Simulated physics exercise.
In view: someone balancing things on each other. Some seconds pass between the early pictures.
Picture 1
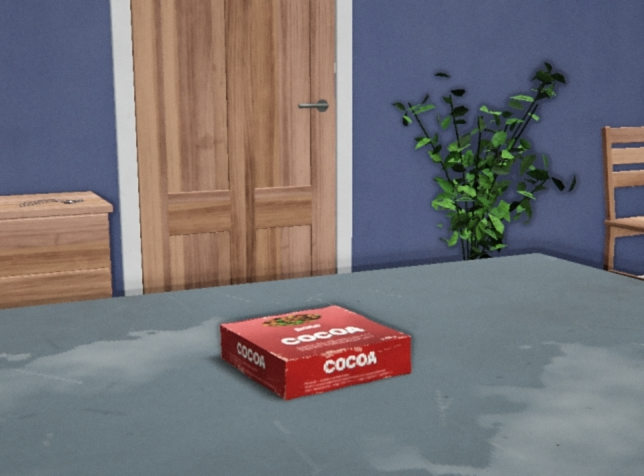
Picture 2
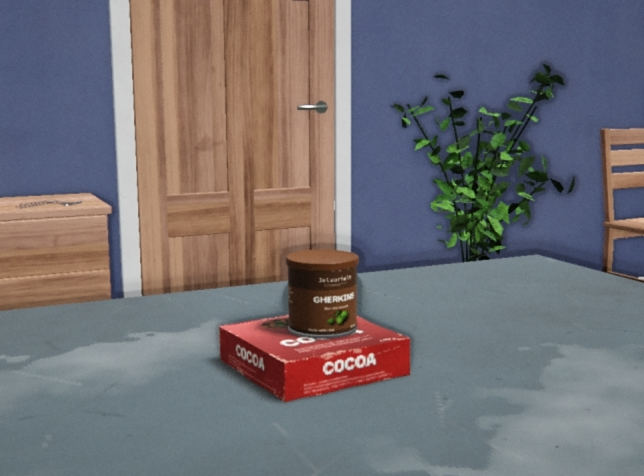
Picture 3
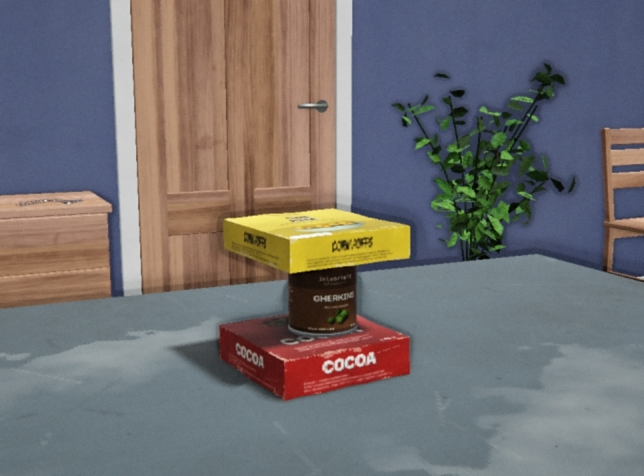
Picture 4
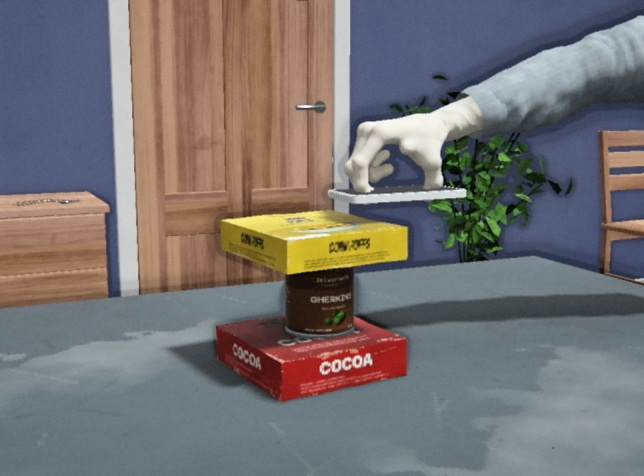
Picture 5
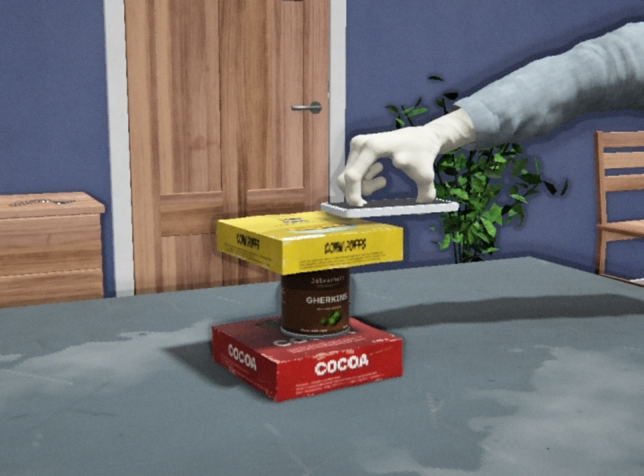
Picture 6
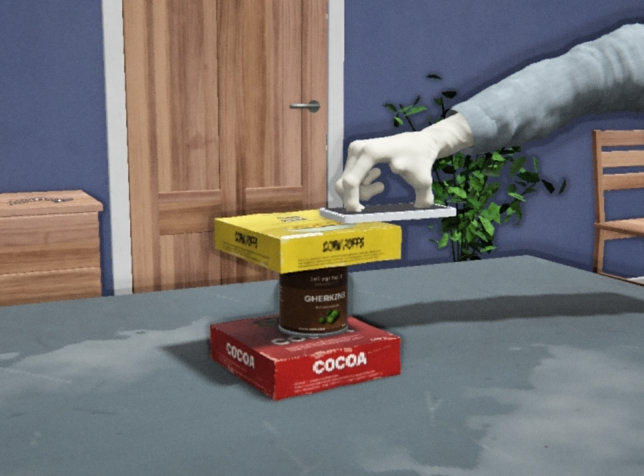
A brown pot appeared on a red packet and a yellow packet on top of that, then a hand from the right lowered a white phone onto the yellow packet's right edge.
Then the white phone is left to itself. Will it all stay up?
Here the pile comes apart.
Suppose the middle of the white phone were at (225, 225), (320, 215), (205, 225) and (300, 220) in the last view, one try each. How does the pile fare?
In the first case it loses its balance; in the second case it stays up; in the third case it gives way; in the fourth case it stays up.
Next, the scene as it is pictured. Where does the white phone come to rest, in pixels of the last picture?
At about (471, 360).
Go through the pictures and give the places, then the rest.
In the first picture, the last thing is not in view yet; red packet (313, 348).
In the second picture, the last thing is not in view yet.
In the third picture, the last thing is not in view yet; yellow packet (314, 238).
In the fourth picture, on its way; white phone (397, 193).
In the fifth picture, on its way; white phone (390, 207); brown pot (315, 293).
In the sixth picture, in place under the hand; white phone (388, 212); red packet (303, 349).
Then, 0.40 s later than the last frame, white phone now fallen.
Then, 0.60 s later than the last frame, things are still on the move.
When it is over, fallen, white phone; the other 5 as before. End places, in pixels of the last picture, white phone near (471, 359). The pile gives way.
